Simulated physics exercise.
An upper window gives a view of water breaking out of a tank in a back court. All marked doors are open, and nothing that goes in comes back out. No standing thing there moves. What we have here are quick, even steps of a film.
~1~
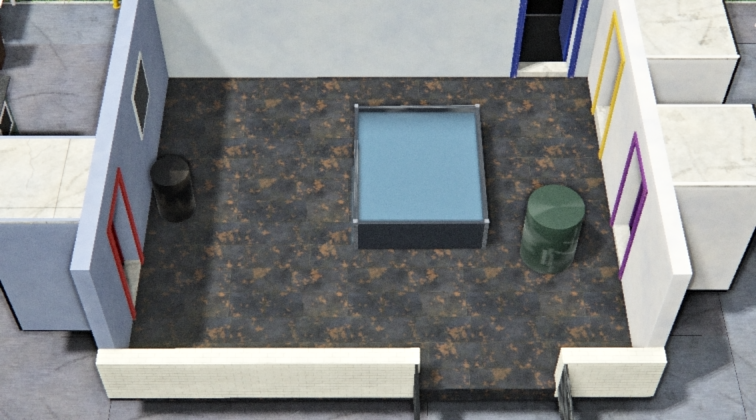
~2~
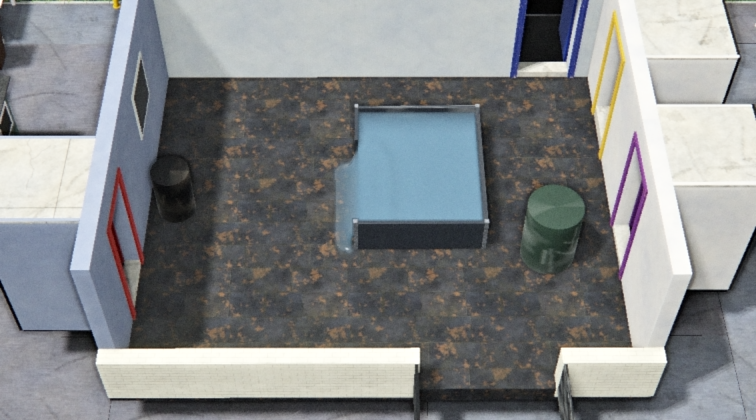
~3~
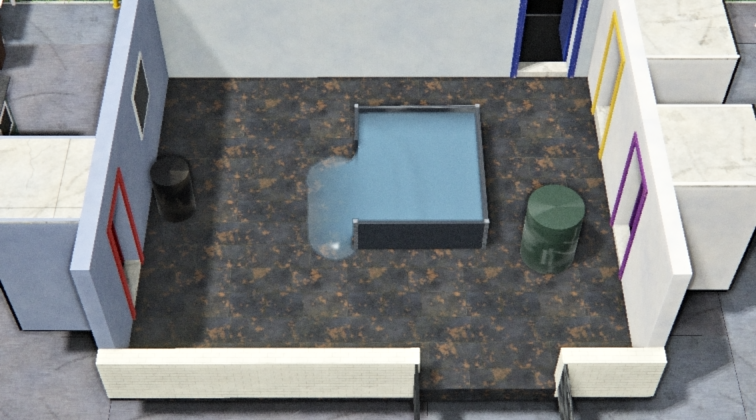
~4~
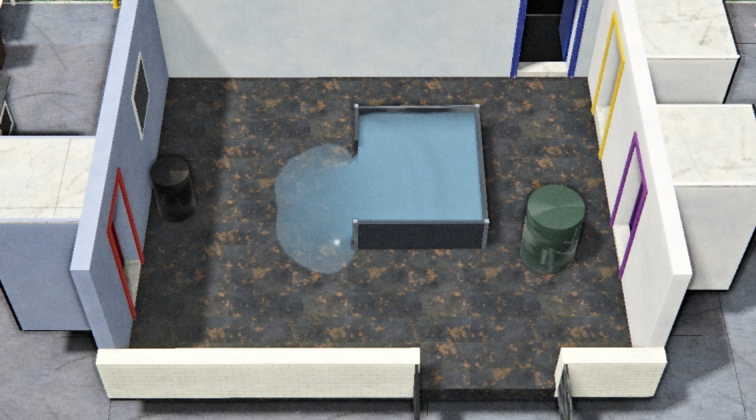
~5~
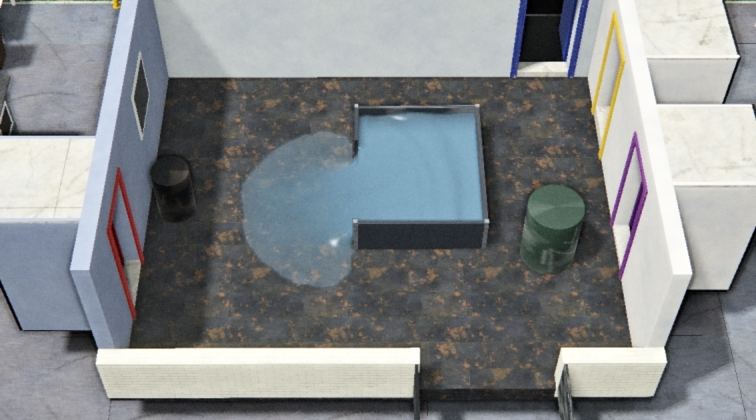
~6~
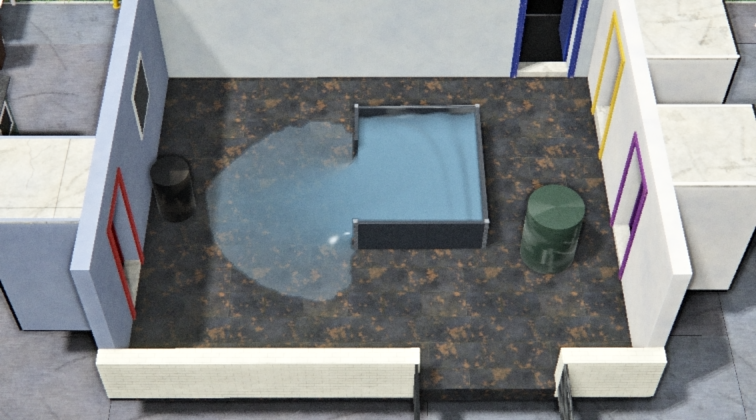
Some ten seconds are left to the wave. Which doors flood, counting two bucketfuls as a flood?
The blue door will pass two buckets at most, the red door will pass more than two buckets, the purple door will pass two buckets at most, the yellow door will pass two buckets at most.
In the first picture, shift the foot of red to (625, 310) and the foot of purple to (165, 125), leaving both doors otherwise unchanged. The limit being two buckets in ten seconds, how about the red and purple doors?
As I see it, the red door stays within the limit and the purple door tops the limit.
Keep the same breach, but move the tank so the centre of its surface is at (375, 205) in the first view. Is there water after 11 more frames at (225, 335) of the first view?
Submerged.
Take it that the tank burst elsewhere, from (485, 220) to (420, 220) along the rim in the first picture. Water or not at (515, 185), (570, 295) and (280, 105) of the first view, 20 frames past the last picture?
Result, in sequence: Spared by the spill, sodden, spared by the spill.
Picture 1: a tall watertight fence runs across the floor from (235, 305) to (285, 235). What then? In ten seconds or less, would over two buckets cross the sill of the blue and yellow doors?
So the blue door falls below the mark, and the yellow door falls below the mark too.
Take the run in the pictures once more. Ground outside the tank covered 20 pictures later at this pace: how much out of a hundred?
I reckon around 40 %.
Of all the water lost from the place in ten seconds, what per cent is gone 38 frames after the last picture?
By my reckoning, 75 %.
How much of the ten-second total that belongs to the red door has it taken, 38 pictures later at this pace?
My estimate is close to 100 per cent.
A moment on, water covers 30 % of the floor; the blue door not reached, the red door not reached, the purple door not reached, the yellow door not reached.
Next, water covers 35 % of the floor; the blue door not reached, the red door under two buckets in, the purple door not reached, the yellow door not reached.
Then, water covers 40 % of the floor; the blue door not reached, the red door far over two buckets in, the purple door not reached, the yellow door not reached.
Later, water covers 80 % of the floor; the blue door wet at the sill, nothing in, the red door far over two buckets in, the purple door not reached, the yellow door not reached.
In the end, water covers 100 % of the floor; the blue door wet at the sill, nothing in, the red door far over two buckets in, the purple door wet at the sill, nothing in, the yellow door wet at the sill, nothing in.
